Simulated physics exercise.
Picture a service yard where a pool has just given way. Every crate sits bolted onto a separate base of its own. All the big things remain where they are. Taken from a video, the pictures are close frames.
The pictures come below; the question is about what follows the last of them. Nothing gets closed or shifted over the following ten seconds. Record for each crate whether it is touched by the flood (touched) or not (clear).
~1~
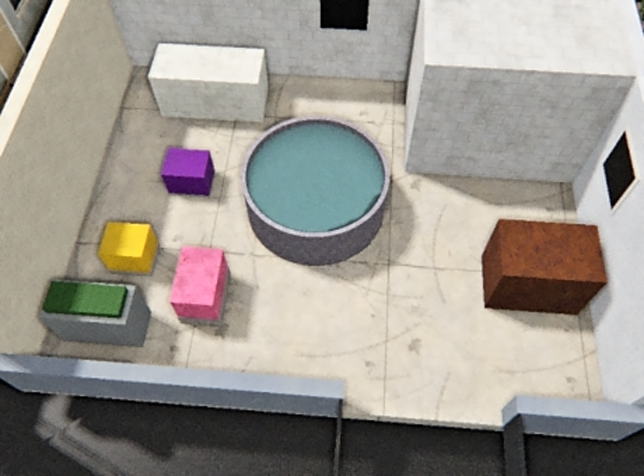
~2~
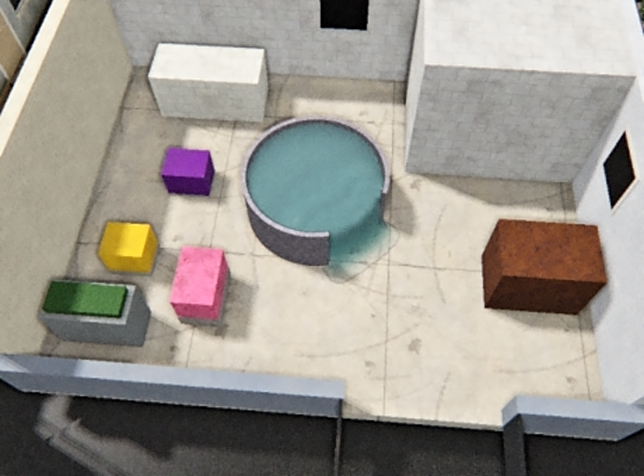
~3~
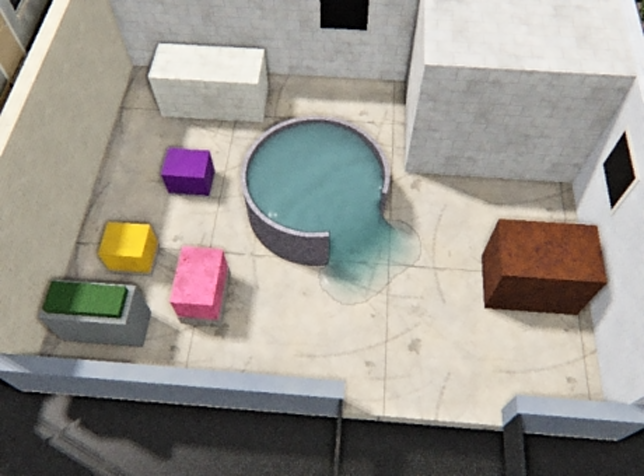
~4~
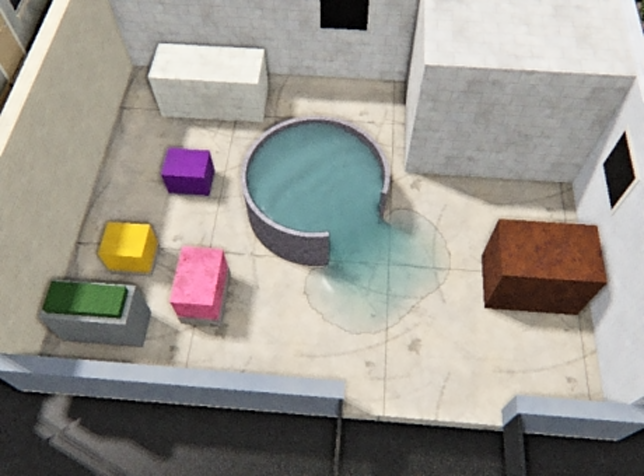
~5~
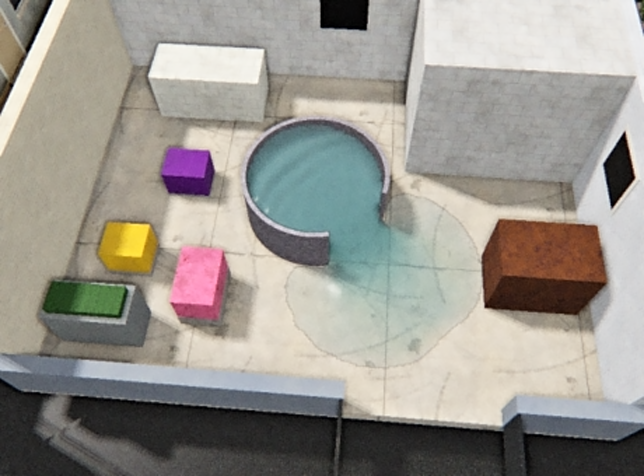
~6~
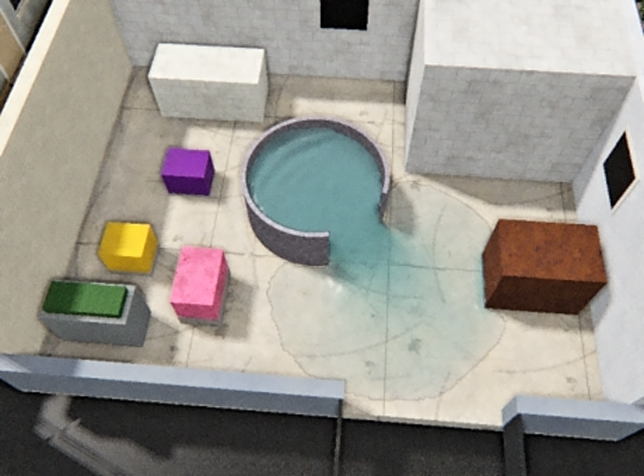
In the end the yellow crate will not be touched; the pink crate will not be touched; the purple crate will not be touched.
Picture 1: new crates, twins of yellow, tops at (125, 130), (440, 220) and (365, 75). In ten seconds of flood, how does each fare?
Well, the first one stays clear of it, the next one gets caught, and the final one stays clear of it.
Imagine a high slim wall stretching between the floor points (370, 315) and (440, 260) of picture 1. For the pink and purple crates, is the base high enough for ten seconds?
Pink crate is left untouched; purple crate is flooded.
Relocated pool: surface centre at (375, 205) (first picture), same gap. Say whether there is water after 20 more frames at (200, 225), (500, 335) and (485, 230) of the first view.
Results in order - left untouched, swamped, swamped.
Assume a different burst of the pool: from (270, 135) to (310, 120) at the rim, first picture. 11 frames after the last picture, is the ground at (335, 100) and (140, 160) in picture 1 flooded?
Submerged, submerged.
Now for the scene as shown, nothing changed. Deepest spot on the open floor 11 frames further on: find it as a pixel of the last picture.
Deepest spot: Around (592, 416).
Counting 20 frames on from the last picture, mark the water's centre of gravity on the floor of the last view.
Roughly (403, 259).
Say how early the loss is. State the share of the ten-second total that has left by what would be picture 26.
Approximately 45 in a hundred, I think.
A moment on, water covers 30 % of the floor; the yellow crate not reached, the pink crate not reached, the purple crate not reached.
Next, water covers 35 % of the floor; the yellow crate not reached, the pink crate water round its plinth, the purple crate not reached.
Then, water covers 45 % of the floor; the yellow crate not reached, the pink crate water round its plinth, the purple crate not reached.
Later, water covers 50 % of the floor; the yellow crate water round its plinth, the pink crate water round its plinth, the purple crate not reached.
In the end, water covers 60 % of the floor; the yellow crate stayed above the water, the pink crate stayed above the water, the purple crate stayed above the water.
